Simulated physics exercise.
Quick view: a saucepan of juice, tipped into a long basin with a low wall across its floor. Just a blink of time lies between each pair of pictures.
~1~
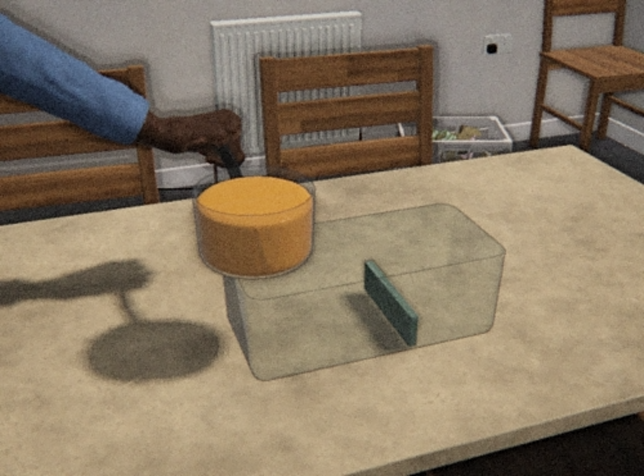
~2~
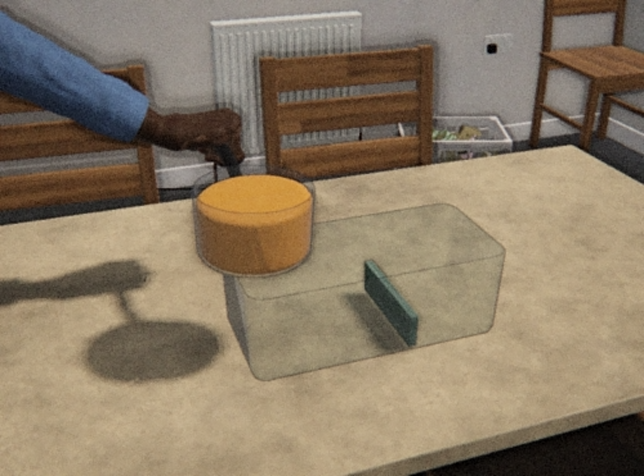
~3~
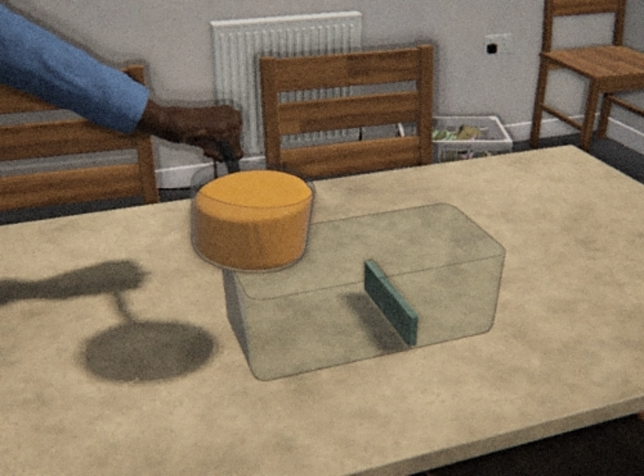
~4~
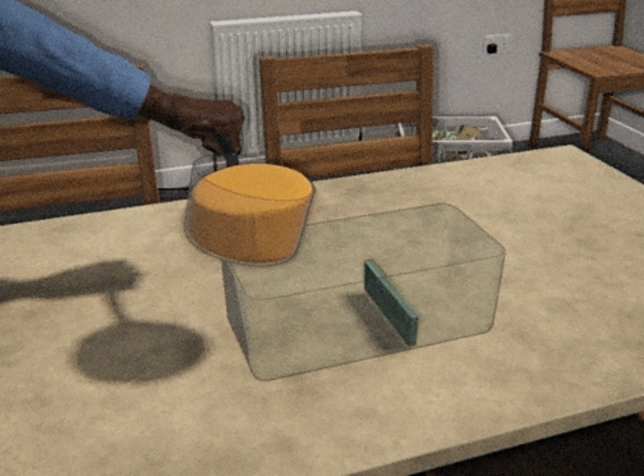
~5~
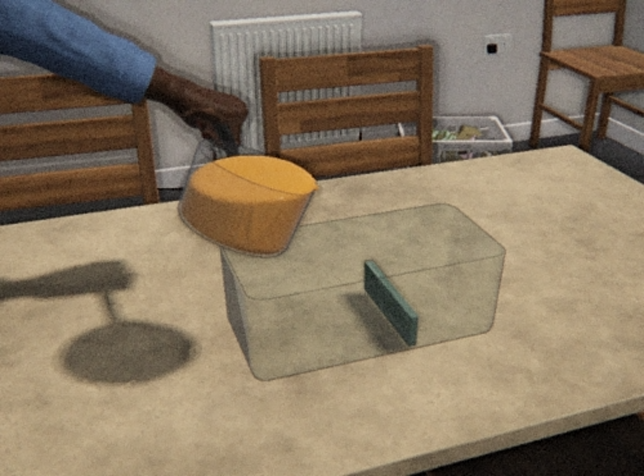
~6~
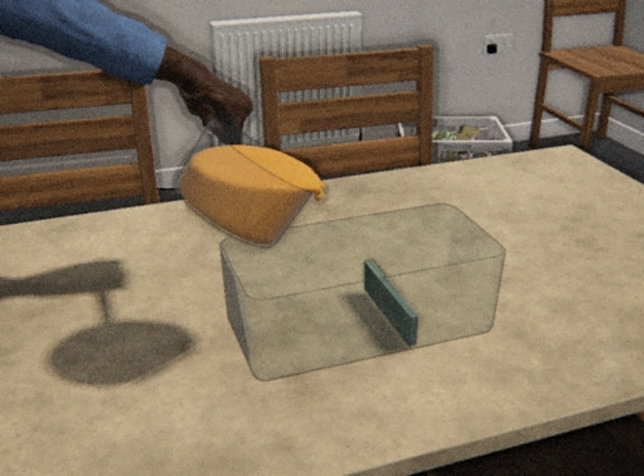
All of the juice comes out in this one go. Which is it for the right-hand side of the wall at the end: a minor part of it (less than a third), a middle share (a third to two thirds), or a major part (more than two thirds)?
The portion right of the wall will reach one third yet stay within two thirds.
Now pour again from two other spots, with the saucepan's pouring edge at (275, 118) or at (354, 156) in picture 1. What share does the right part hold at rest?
First try: About 35 %; second try: About 55 %.
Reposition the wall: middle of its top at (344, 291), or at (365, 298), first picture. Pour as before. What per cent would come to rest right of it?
In order, 80 and 65 in a hundred.
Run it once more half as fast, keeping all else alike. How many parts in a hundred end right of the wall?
It works out near 50 %.
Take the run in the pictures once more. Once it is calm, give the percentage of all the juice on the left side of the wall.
It comes to about 40 per cent.
A moment on, the saucepan is tipped right over and 44 per cent is still to pour, 11 is left of the wall and 0 right of it.
Next, the saucepan is tipped right over and 4 per cent is still to pour, 19 is left of the wall and 64 right of it.
Then the saucepan is tipped right over and 0 per cent is still to pour, 25 is left of the wall and 39 right of it.
Later the saucepan is tipped right over and 0 per cent is still to pour, 40 is left of the wall and 52 right of it.
Finally, 42 per cent lies left of the wall, 51 right of it and 7 outside.
